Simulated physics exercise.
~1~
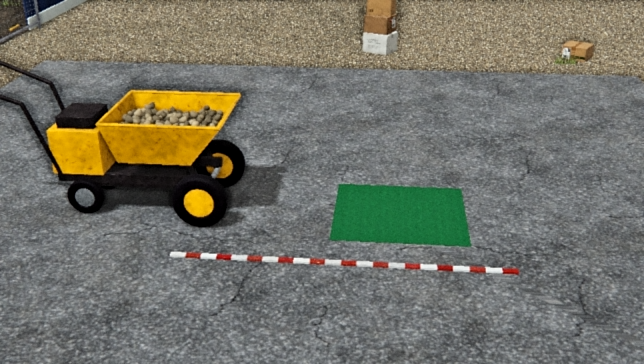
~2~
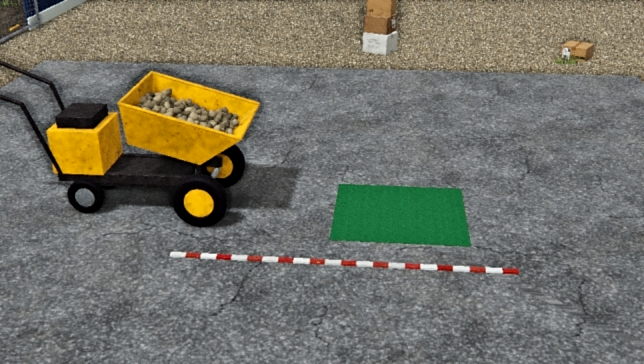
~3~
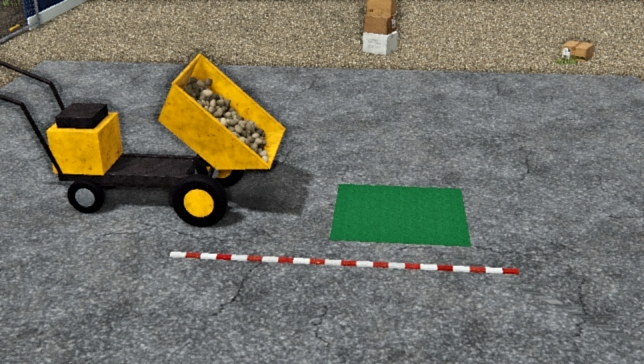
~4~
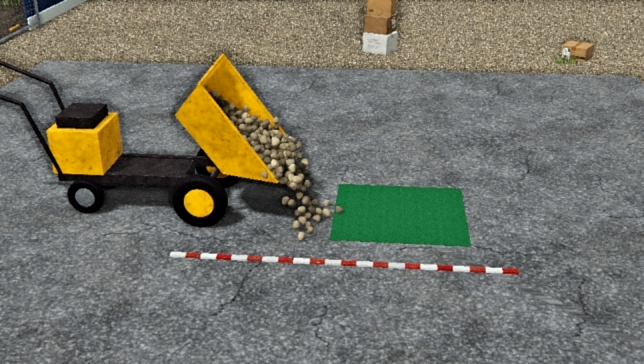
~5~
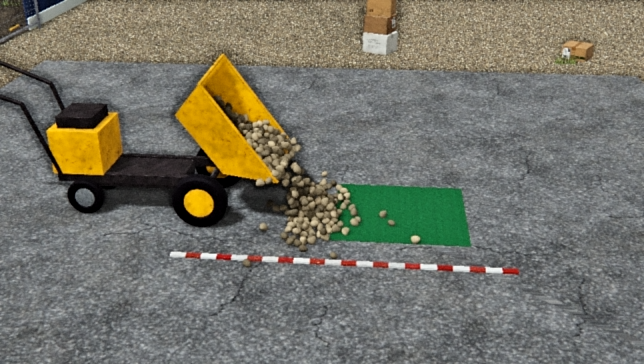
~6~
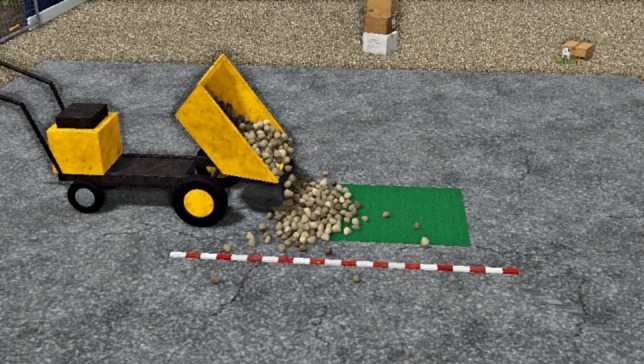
A grey, cracked paved yard with a strip of gravel along the back is seen from a raised, still viewpoint. A yellow and black powered barrow loaded with rounded stones stands at the left, facing a green sheet, with a red-and-white striped staff lying in front. The tray tips forward to the right, growing steadily steeper while the stones stay inside at first. Then they spill over the front lip and pile up on the paving, with a few scattering. The tray stays steeply raised, still holding many stones, while most fallen ones lie short of the sheet and only a few rest on it.
